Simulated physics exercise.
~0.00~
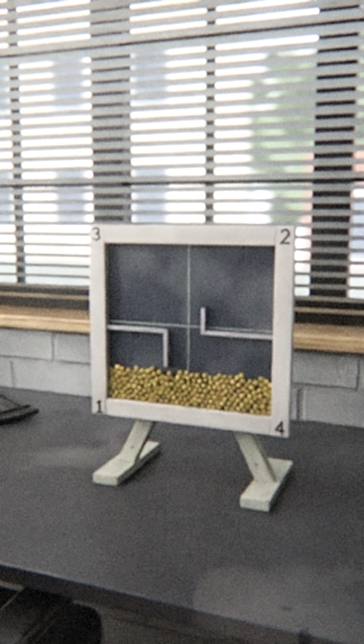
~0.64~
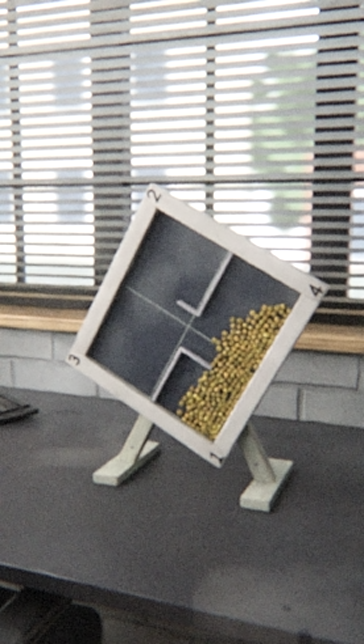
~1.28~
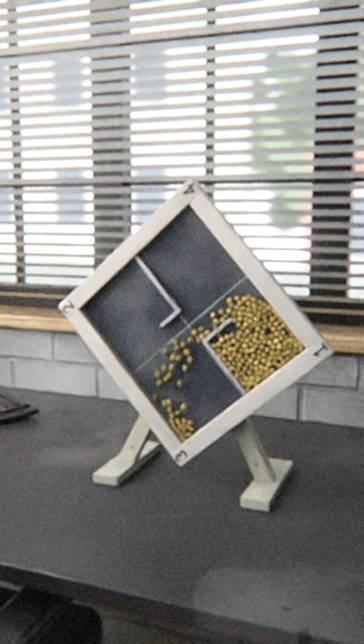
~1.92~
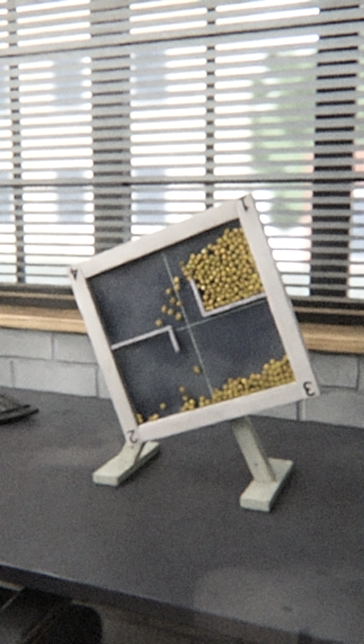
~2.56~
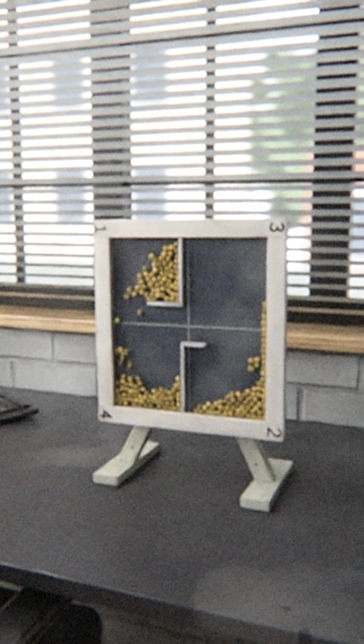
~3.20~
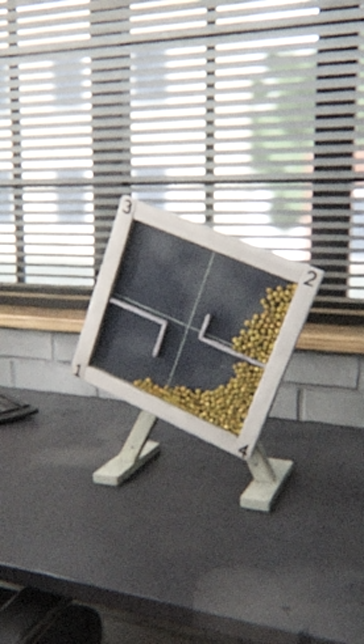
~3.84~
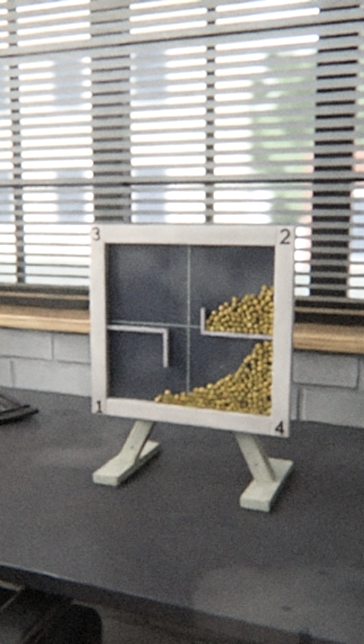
A square see-through maze turns counterclockwise once, leaving its chickpeas heaped in both right-hand quarters.
